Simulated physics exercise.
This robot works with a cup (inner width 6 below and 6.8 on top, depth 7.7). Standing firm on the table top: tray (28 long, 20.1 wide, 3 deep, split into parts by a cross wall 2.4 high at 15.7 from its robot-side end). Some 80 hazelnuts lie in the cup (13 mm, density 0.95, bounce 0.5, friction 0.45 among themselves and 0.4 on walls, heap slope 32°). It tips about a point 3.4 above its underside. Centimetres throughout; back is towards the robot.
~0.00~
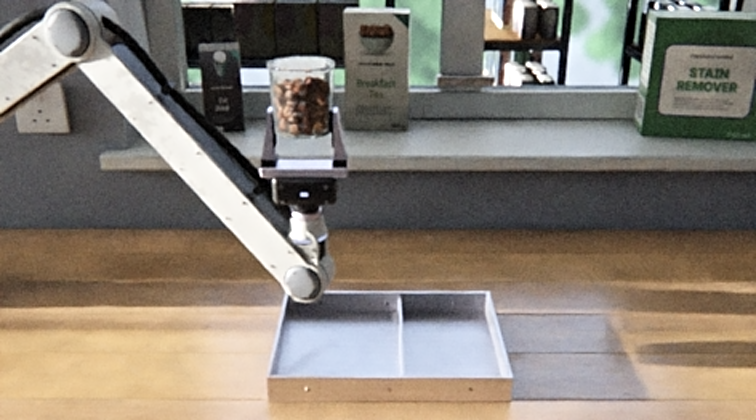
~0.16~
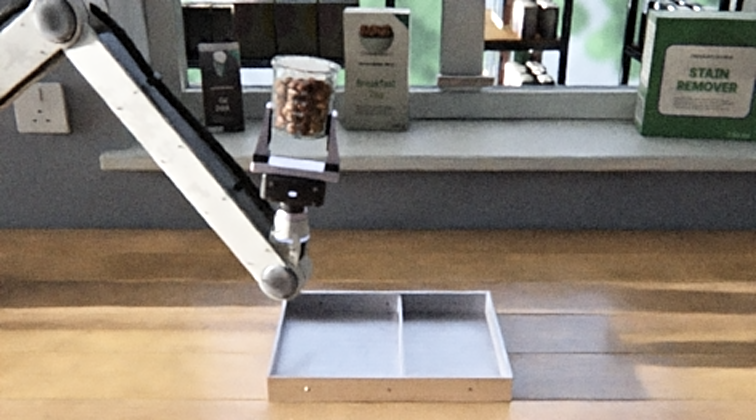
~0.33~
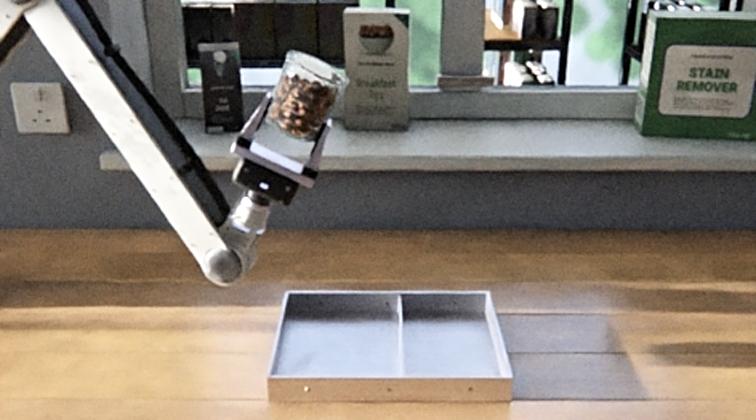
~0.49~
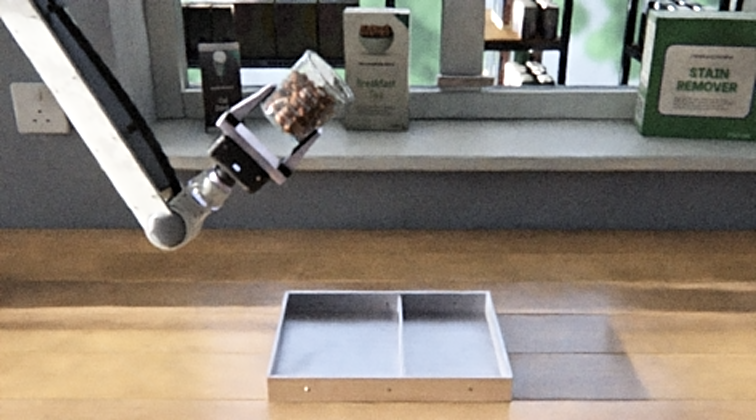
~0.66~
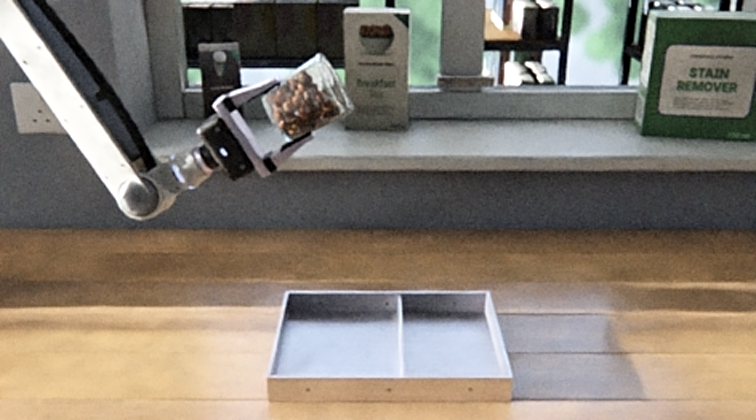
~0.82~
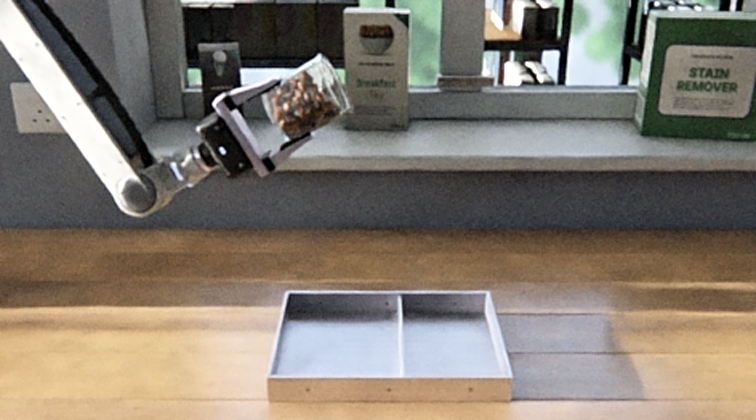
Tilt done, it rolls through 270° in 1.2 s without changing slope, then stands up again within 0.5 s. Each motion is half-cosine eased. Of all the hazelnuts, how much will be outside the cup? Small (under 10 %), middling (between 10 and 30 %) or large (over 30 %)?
A small share, under 10 %, ends outside the cup.
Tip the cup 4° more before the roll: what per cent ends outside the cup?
Some 0 per cent.
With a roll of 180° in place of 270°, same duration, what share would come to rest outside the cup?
In that case some 0 per cent.
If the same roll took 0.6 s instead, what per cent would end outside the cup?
In that case some 0 per cent.
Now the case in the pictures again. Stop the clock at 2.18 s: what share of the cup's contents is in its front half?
Roughly 45 per cent.
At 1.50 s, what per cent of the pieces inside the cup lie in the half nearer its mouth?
Roughly 45 per cent.
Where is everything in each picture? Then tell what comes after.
The first picture shows cup middle at (302, 99), upright; upper third of the load around (304, 87), from x 280 to 325, top at y 80; 78 in the cup.
The second picture shows cup middle at (303, 99), tipped 7°; upper third of the load around (305, 87), from x 280 to 325, top at y 80.
The third picture shows cup middle at (304, 99), tipped 26°; upper third of the load around (304, 89), from x 275 to 330, top at y 75.
The fourth picture shows cup middle at (305, 100), tipped 47°; upper third of the load around (305, 90), from x 270 to 330, top at y 75.
The fifth picture shows cup middle at (306, 101), tipped 60°; upper third of the load around (302, 91), from x 275 to 335, top at y 75.
The sixth picture shows cup middle at (306, 101), tipped 61°; upper third of the load around (302, 90), from x 275 to 335, top at y 75; 78 in the cup.
By 1.50 s, tipped 61°, highest piece 37 above the table; 78 in the cup.
By 2.18 s, tipped 47°, highest piece 36 above the table; 78 in the cup.
By 2.72 s, upright, highest piece 38 above the table; 78 in the cup.
By 3.42 s, upright, highest piece 38 above the table; 78 in the cup.
Final count, 78 in the cup. That is 0 % outside the cup.
